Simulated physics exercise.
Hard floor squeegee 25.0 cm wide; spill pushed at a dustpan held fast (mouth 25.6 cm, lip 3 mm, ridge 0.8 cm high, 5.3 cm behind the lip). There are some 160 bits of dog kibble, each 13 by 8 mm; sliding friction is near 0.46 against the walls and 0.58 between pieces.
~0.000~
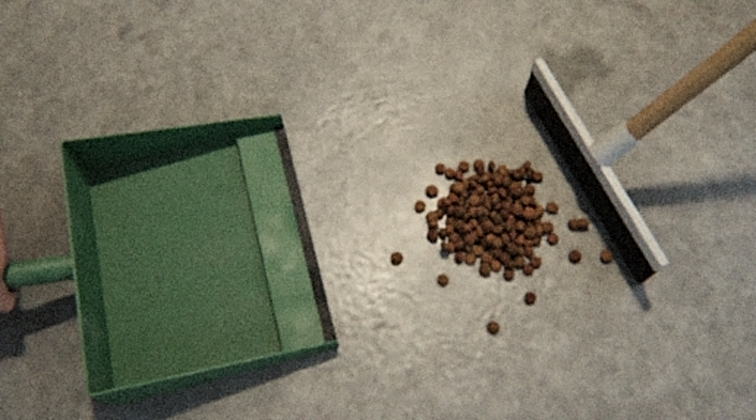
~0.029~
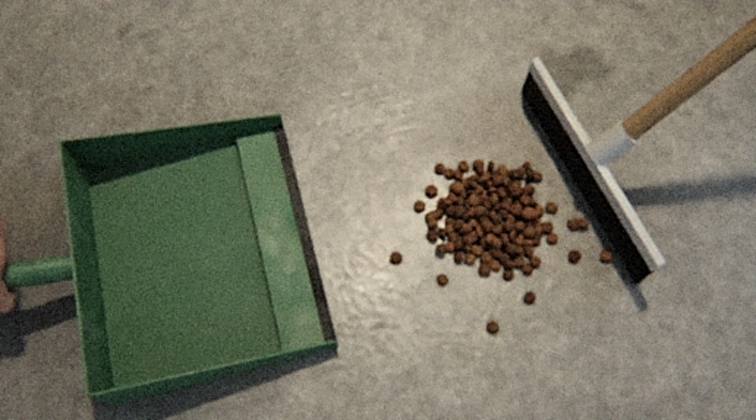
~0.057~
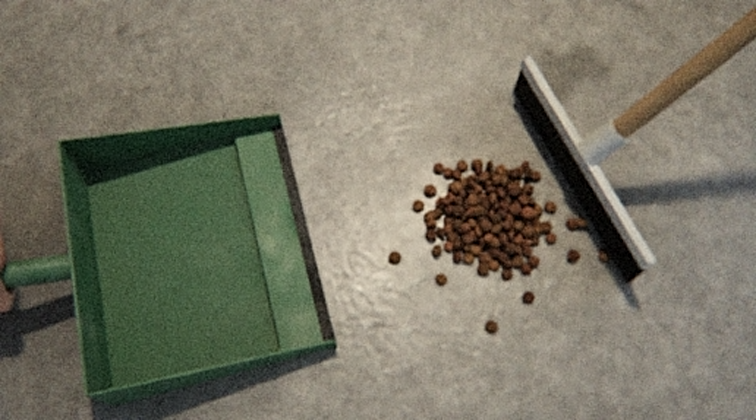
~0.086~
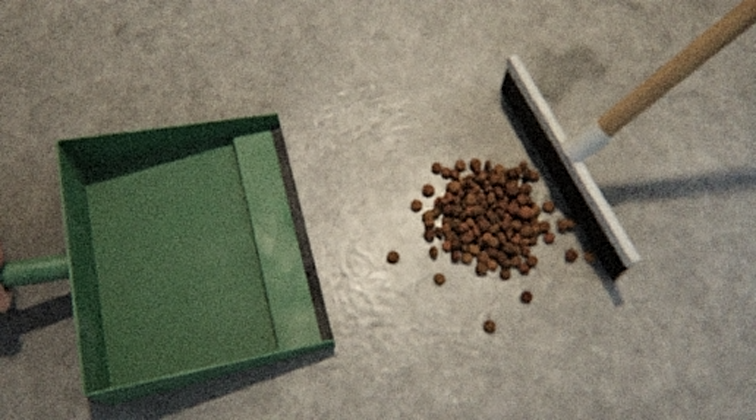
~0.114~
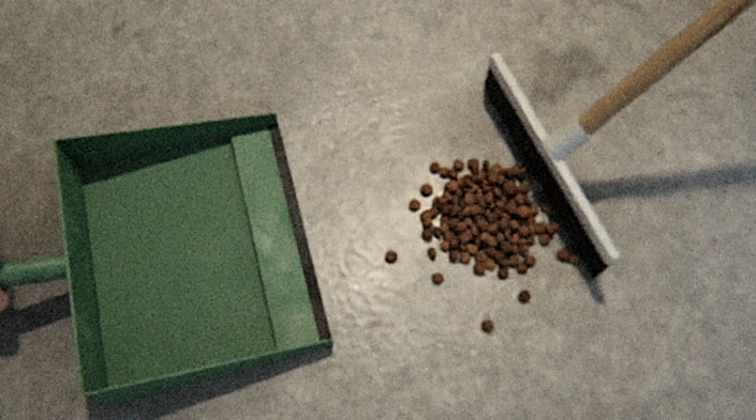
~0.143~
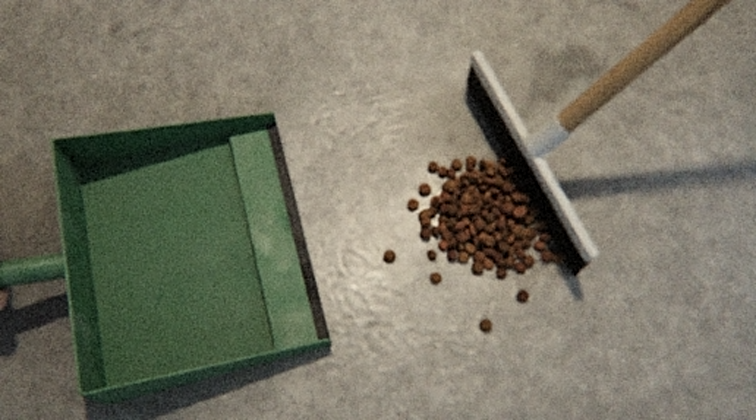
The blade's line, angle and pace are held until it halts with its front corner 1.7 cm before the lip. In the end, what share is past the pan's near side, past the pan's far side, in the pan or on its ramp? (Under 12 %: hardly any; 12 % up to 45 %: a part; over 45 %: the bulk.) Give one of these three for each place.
In order: Near side: Not many. Far side: Not many. Pan: Not many.
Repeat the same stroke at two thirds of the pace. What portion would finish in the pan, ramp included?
It would come to roughly 5 percent.
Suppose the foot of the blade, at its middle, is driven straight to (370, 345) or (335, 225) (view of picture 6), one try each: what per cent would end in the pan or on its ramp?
Some 35 in a hundred and 35 in a hundred.
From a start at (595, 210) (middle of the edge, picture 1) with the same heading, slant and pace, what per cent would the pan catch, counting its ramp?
I'd put it at around 15 per cent.
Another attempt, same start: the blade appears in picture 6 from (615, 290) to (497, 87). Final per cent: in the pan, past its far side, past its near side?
Pan 30; far 0; near 30.
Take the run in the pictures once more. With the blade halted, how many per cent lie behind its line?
About 25 percent.
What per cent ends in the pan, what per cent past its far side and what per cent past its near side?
Near 5, far 0, pan 10, all in per cent.
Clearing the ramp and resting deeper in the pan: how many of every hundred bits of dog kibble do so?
About 0 %.
Then, at 0.32 s, middle of the blade 14 cm from the lip; 0 % over the lip, far side 0 %, near side 5 %.
After 0.45 s, middle of the blade 6 cm from the lip; 0 % over the lip, far side 0 %, near side 5 %.
After 0.70 s, middle of the blade 4 cm from the lip; 10 % over the lip, far side 0 %, near side 5 %.
At rest (1.1 s), near side 5 %, far side 0 %, pan 10 %, in front of the lip or behind the blade 85 %.
